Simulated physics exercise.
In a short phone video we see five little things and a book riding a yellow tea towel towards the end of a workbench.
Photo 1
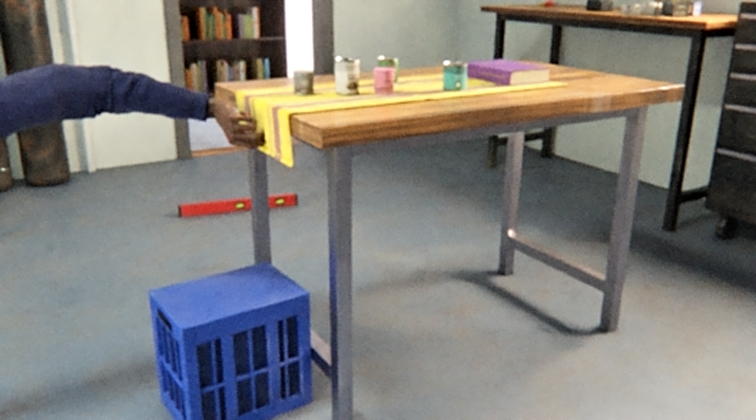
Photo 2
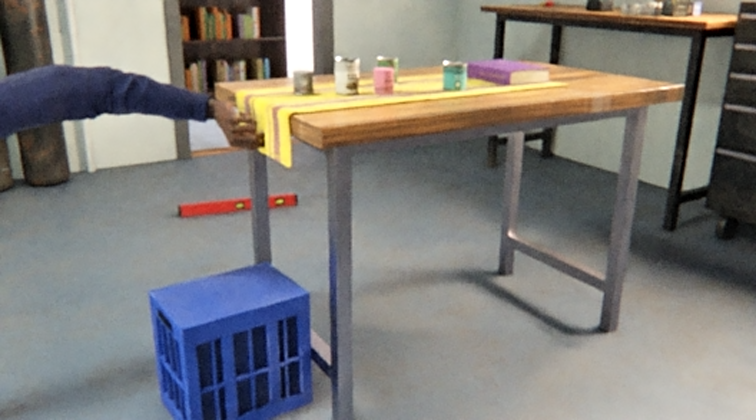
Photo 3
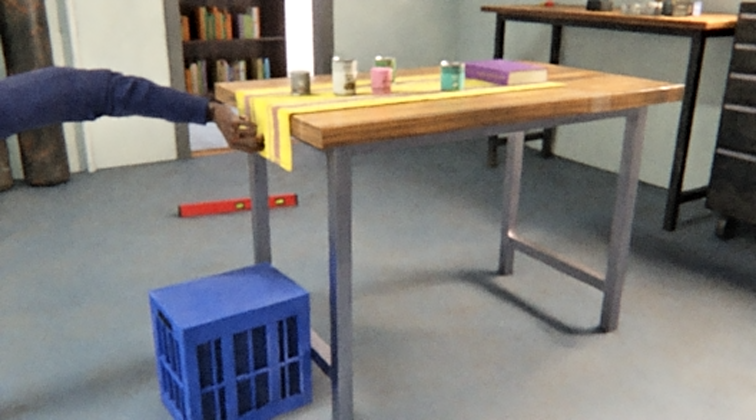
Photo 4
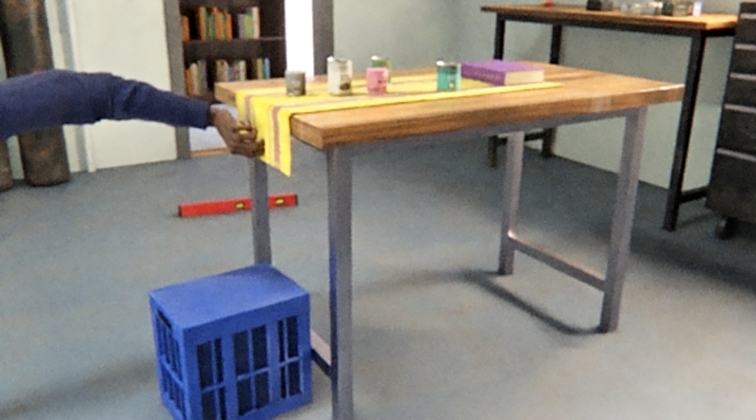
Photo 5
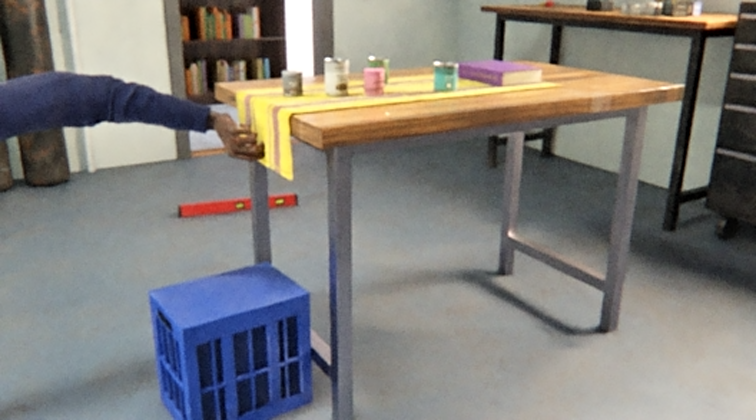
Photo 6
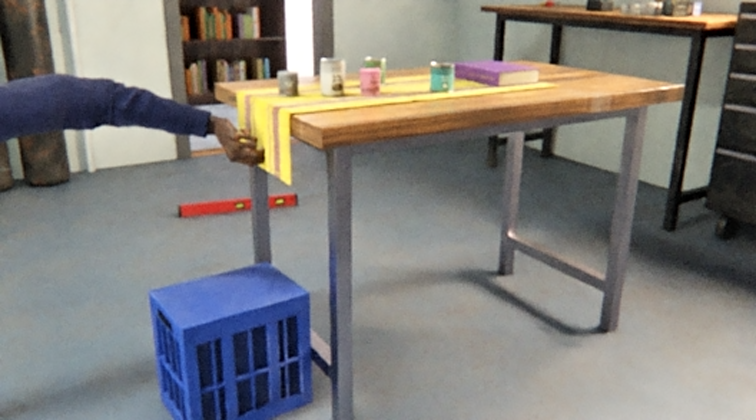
Yellow cloth sliding slowly left over a workbench edge, drawn by a hand, carrying small pots and a purple book slightly along.
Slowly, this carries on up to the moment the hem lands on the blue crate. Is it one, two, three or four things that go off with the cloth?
Three go off with it.
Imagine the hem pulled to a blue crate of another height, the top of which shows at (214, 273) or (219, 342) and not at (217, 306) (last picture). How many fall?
The tally is 2 and 4.
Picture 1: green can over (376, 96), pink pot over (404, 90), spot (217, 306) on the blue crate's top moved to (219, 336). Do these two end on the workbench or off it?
In the end the green can is no longer on top and the pink pot is no longer on top.
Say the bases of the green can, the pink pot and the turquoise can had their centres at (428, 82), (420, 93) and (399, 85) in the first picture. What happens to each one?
The green can ends up still aboard; the pink pot ends up still aboard; the turquoise can ends up still aboard.
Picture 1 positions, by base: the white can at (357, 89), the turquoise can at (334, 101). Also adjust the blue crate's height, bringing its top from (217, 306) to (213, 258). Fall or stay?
Result: White can still there, turquoise can gone.
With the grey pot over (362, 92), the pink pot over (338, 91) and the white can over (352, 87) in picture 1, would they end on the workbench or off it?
Record - grey pot lost; pink pot lost; white can lost.
Soon after, hem near (265, 215); grey pot gone.
Then, hem near (265, 265); grey pot and white can gone.
At rest, hem on the crate; grey pot, white can and pink pot gone. The workbench loses three.
